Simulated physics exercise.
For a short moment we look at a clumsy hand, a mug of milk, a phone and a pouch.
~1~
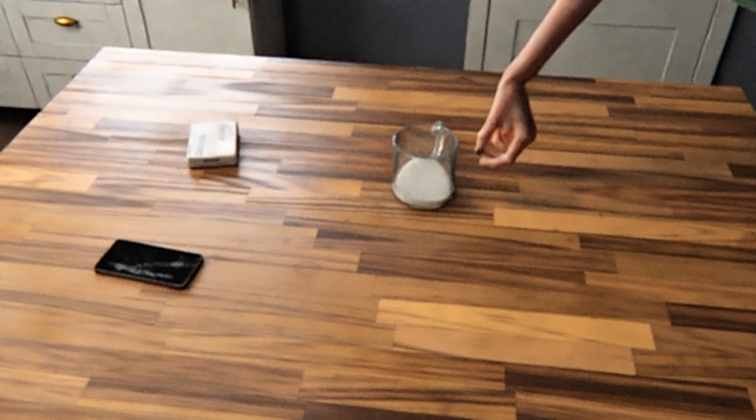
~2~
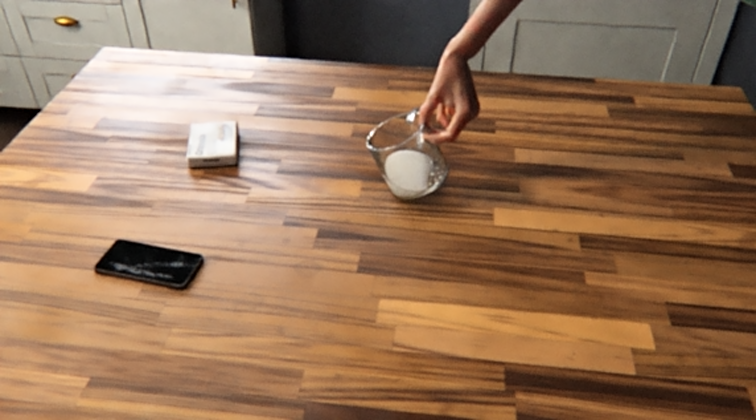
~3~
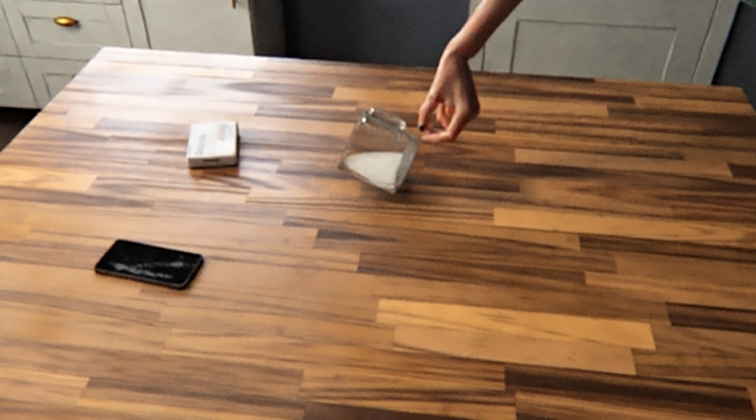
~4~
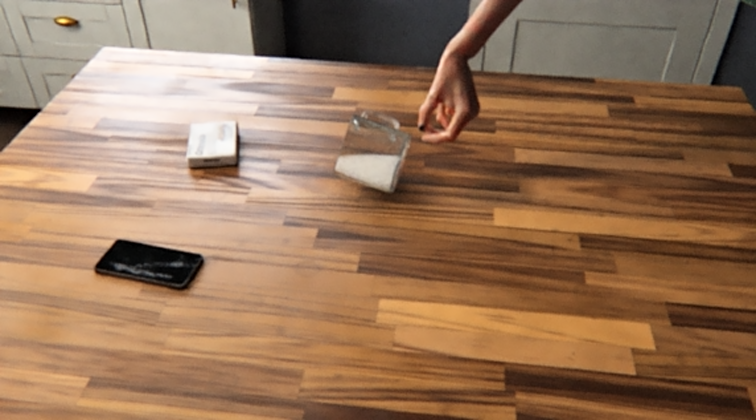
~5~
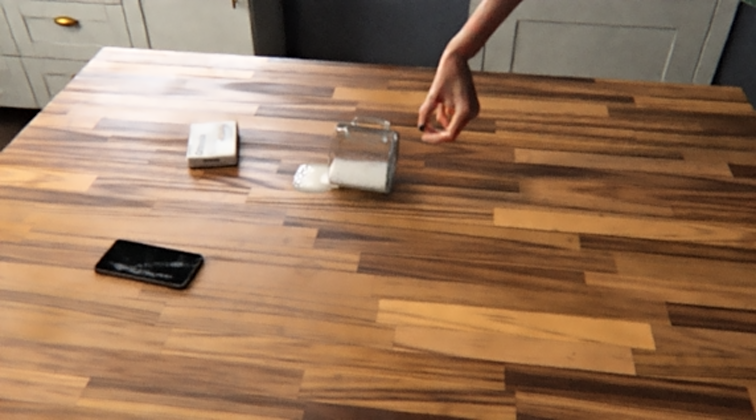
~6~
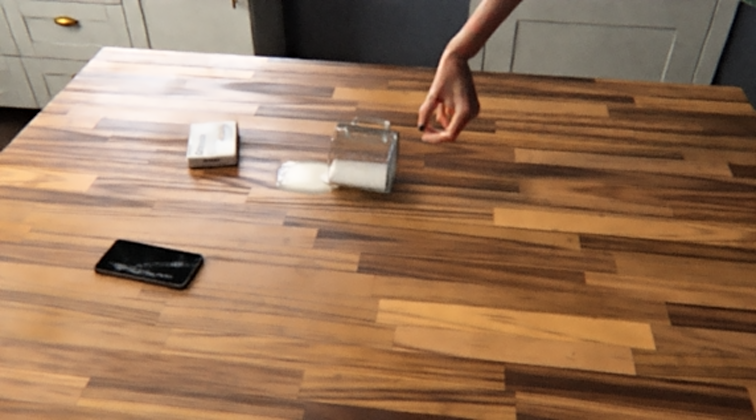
A hand reaches in from the right and pushes a clear mug of milk, which tips leftward and falls onto its side on the wooden table, milk spilling out near a small white pouch and a black phone.
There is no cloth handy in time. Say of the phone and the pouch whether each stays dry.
You'll find the phone is missed by the spill, and the pouch is caught by the spill.
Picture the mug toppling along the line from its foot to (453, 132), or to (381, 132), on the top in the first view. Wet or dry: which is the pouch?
Case one, the item is left alone; case two, the item is left alone.
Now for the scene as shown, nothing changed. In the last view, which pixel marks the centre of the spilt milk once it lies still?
Its centre lies at roughly (229, 167) in the last picture.
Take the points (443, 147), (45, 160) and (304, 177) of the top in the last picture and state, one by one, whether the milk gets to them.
Going in order, the first is out of reach, the second out of reach, and the third covered by the spill.
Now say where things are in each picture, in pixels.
It stands upright; mug (424, 164) nearly empty; phone (149, 261); pouch (213, 138), in the first frame.
The hand pushes it; mug (407, 154) tipped 25°, in the second frame.
It is falling; mug (377, 152) tipped 65°; pouch (213, 138), in the third frame.
It is falling; mug (371, 154) tipped 75°; phone (149, 261), in the fourth frame.
It is down; mug (363, 158) tipped 85°; a puddle starts at (316, 178), in the fifth frame.
It is down; mug (363, 158) tipped 85°; a puddle starts at (310, 177); phone (149, 261); pouch (213, 138), in the sixth frame.
Soon after, the puddle covers about as much as a saucer; the phone is dry; the pouch is wet.
Later, the puddle covers about as much as a plate; the phone is dry; the pouch is wet.
In the end, the puddle covers about as much as a plate; the phone is dry; the pouch is wet.
